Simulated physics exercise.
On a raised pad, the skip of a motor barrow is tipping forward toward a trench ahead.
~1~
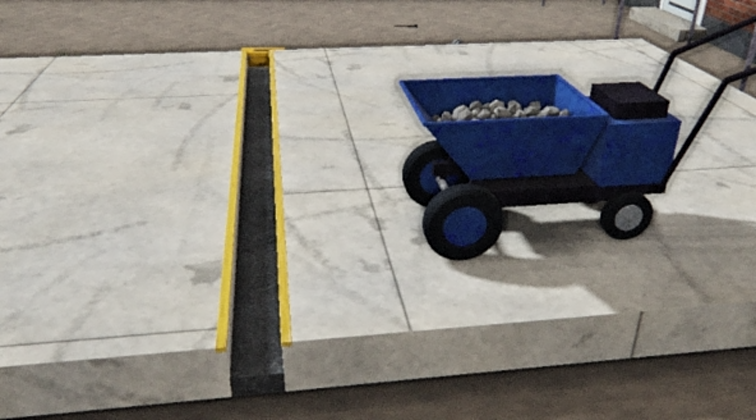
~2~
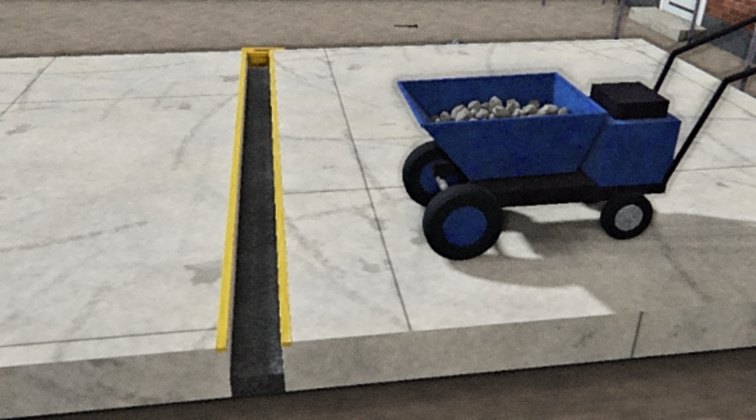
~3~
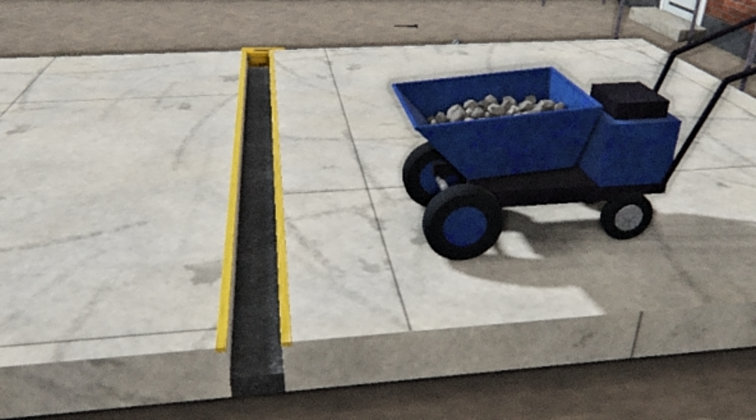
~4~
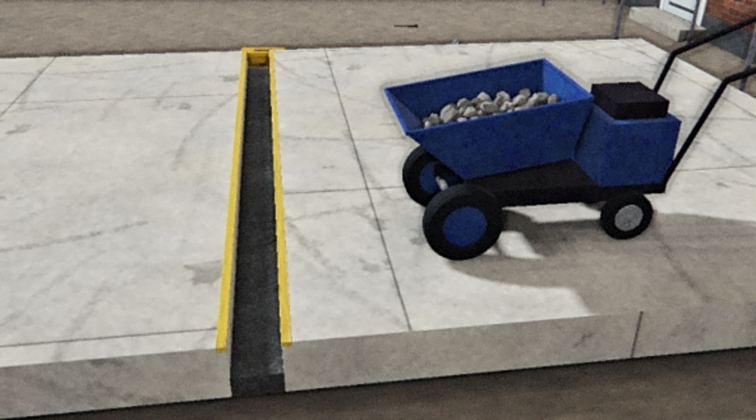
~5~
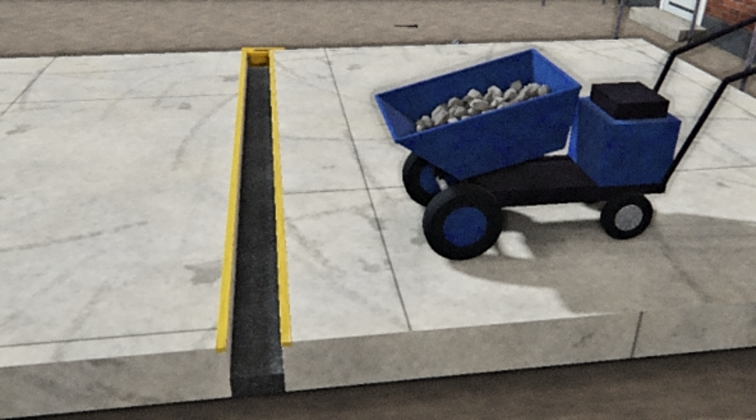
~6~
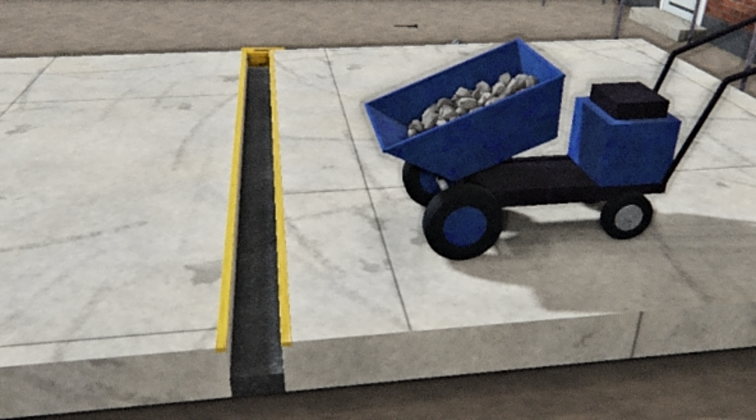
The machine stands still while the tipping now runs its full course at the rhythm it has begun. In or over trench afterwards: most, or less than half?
Less than half.
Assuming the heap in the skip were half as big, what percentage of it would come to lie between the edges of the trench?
Estimated share: Near 20 in a hundred.
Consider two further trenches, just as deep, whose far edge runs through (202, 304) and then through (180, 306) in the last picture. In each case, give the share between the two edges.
Lab note: Try one 30 per cent, try two 30 per cent.
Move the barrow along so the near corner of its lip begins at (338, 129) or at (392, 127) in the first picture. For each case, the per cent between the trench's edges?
Some 70 in a hundred, then some 60 in a hundred.
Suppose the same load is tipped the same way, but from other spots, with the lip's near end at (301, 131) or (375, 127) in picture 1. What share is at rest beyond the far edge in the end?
That comes to some 70 in a hundred for the first try and some 0 in a hundred for the second.
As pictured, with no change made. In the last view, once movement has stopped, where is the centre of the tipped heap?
Near pixel (298, 233).
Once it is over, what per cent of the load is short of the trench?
Close to 45 in a hundred.
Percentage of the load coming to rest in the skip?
Close to 30 per cent.
Soon after the last picture, skip tipped steeply; all in the skip.
A little later, skip tipped right over; most in the skip; about a quarter short of the trench; a stray few in or heaped over the trench.
Later still, skip tipped right over; about a third in the skip; about half short of the trench; about a quarter in or heaped over the trench.
At rest, skip tipped right over; about a third in the skip; about half short of the trench; about a quarter in or heaped over the trench; none beyond it.
